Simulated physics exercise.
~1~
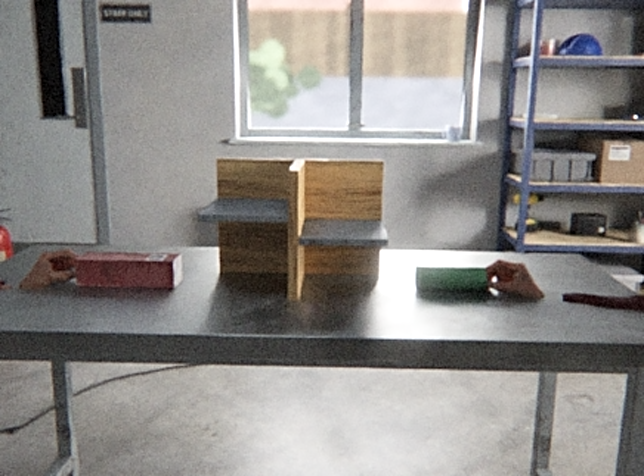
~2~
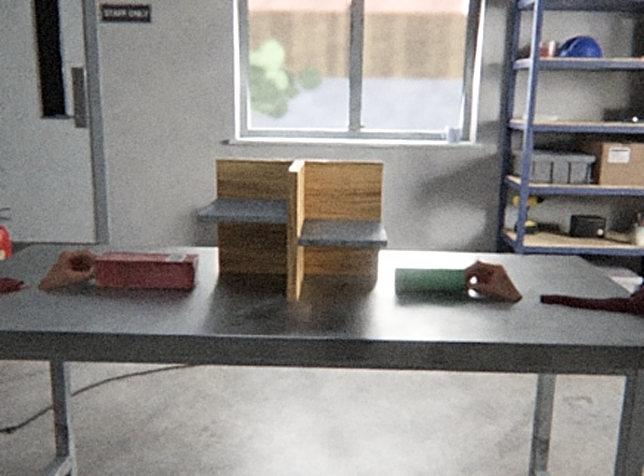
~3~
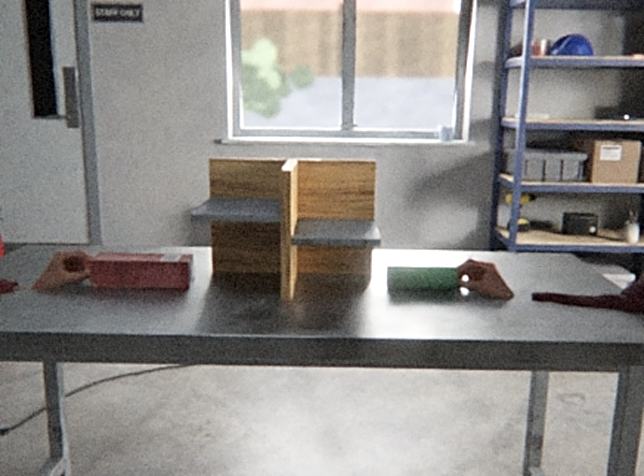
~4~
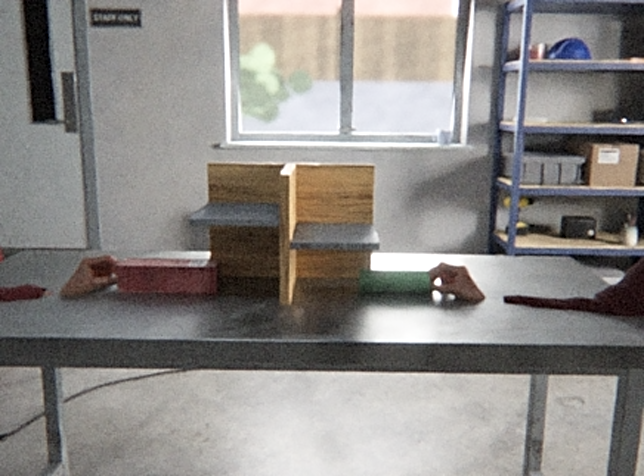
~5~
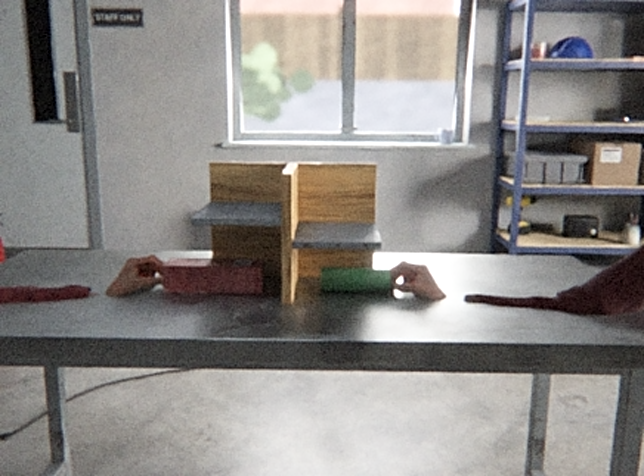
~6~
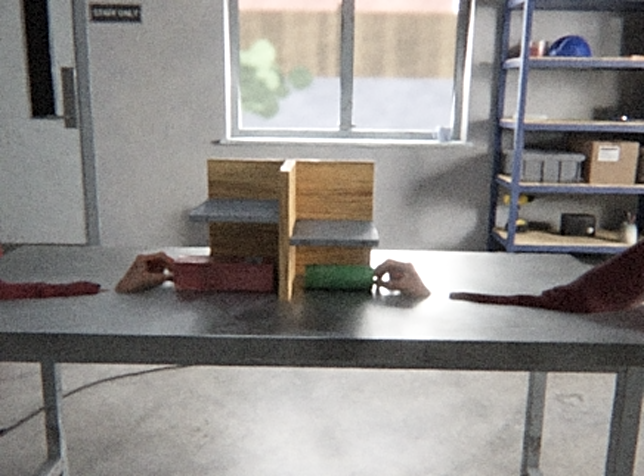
A red carton and a green candle, both lying on their sides, are held by a hand at each end of a dark metal table, seen from the front in a workshop-like room with a window, a door and blue shelving. Between them stands a wooden stand with a grey shelf on either side of its upright divider, the left one slightly higher. The left hand pushes the carton rightward while the right hand pushes the candle leftward. Both reach the openings and slide partway in. They finish beneath the shelves, close to the divider, with both hands still holding them.
